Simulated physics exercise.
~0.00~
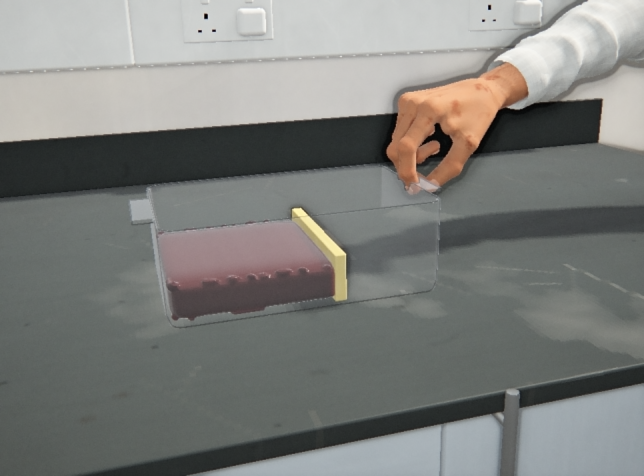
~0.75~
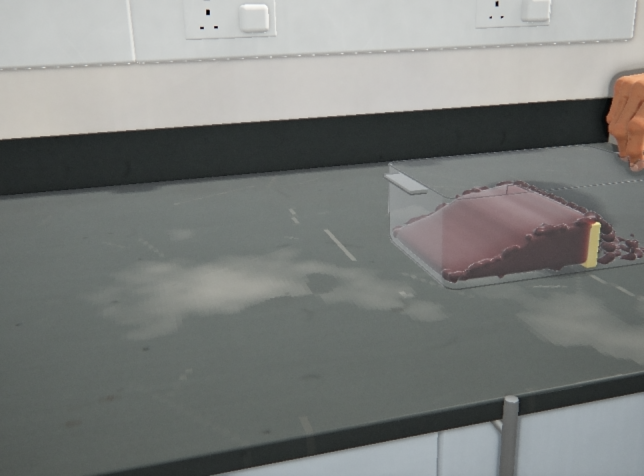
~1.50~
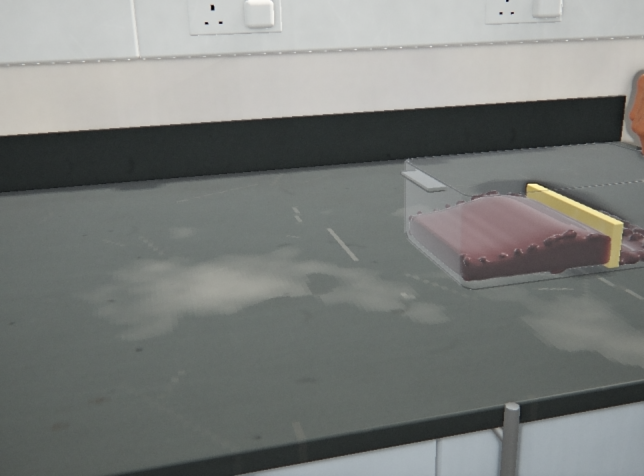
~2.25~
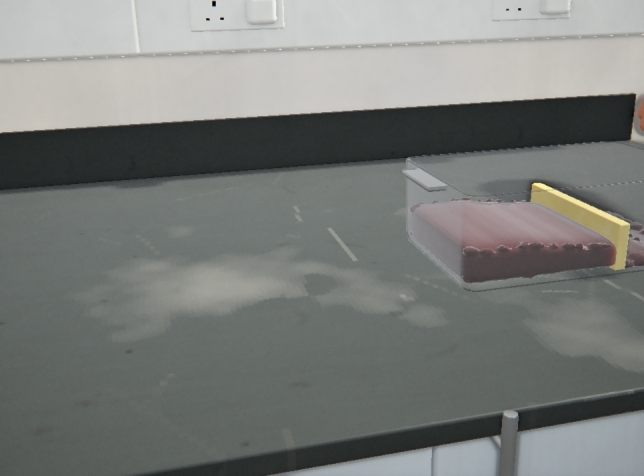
A clear oblong tub holding dark red wine left of a yellow divider is pulled rightward across a dark worktop by a hand; the wine surges against the divider, some passing to the right side, then settles nearly level, mostly on the left.
